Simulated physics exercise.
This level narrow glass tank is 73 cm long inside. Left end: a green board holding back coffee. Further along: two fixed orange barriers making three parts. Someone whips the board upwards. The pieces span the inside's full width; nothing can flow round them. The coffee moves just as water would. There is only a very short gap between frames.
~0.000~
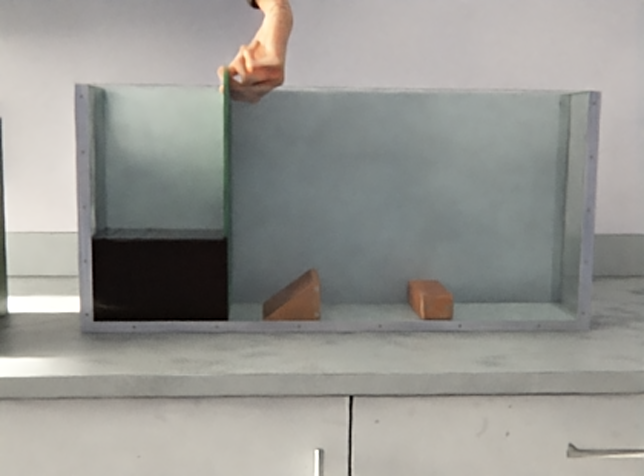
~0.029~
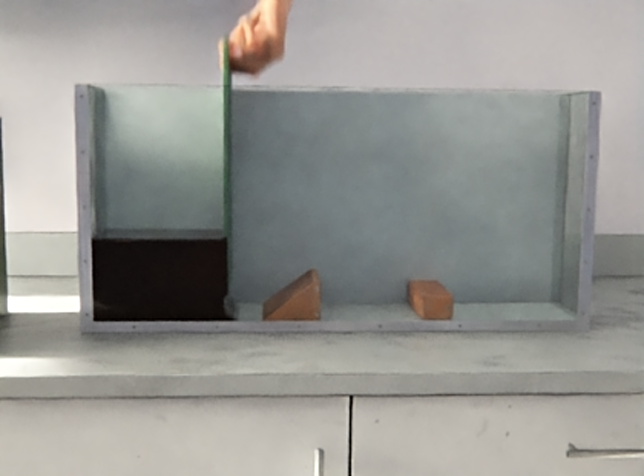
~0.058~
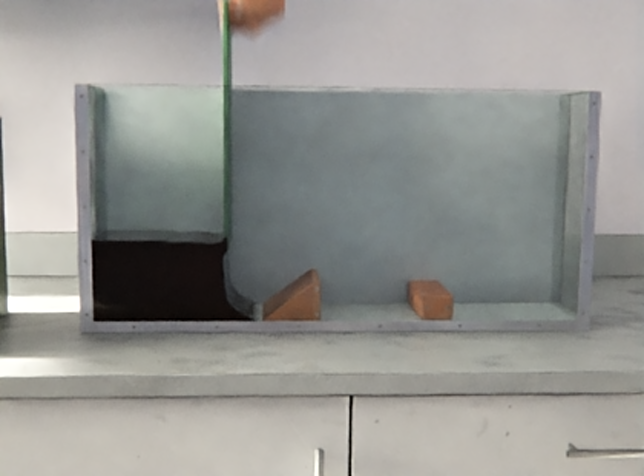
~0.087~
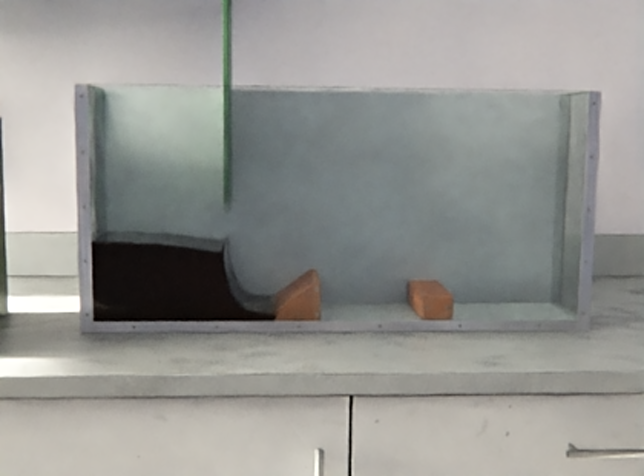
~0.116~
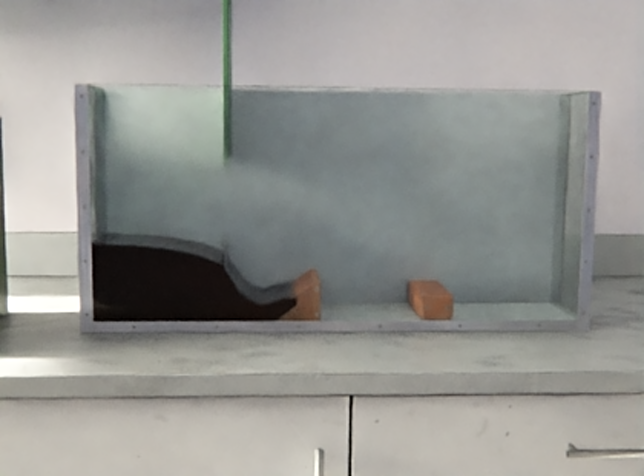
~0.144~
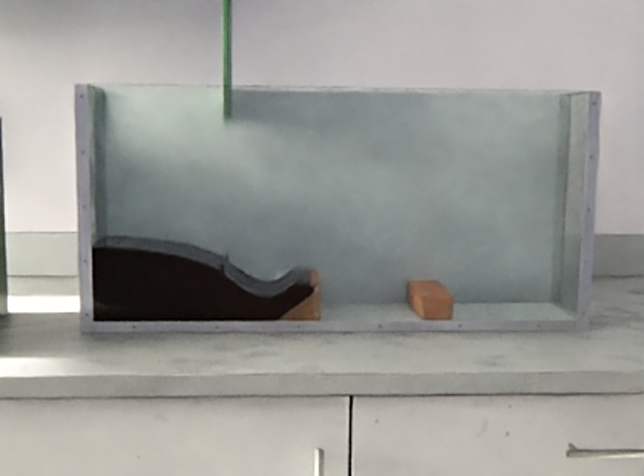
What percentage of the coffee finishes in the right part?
About 14 per cent.
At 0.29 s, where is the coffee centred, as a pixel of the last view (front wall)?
The balance point lies roughly at pixel (210, 292).
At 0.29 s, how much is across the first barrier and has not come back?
Near 12 in a hundred.
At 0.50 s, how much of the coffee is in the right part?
Roughly 6 percent.
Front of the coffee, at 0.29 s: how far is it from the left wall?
By then it's made it to close to 46 cm from the left end.
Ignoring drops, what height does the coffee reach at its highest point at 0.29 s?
Roughly 11.5 cm up.
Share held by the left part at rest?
Something like 62 in a hundred, I'd say.
After 0.29 s 12 per cent is beyond the first barrier and 0 beyond the second.
After 0.50 s 28 per cent is beyond the first barrier and 7 beyond the second.
After 0.89 s 35 per cent is beyond the first barrier and 13 beyond the second.
In the end the left part holds 62, the middle 24 and the right 14 per cent.
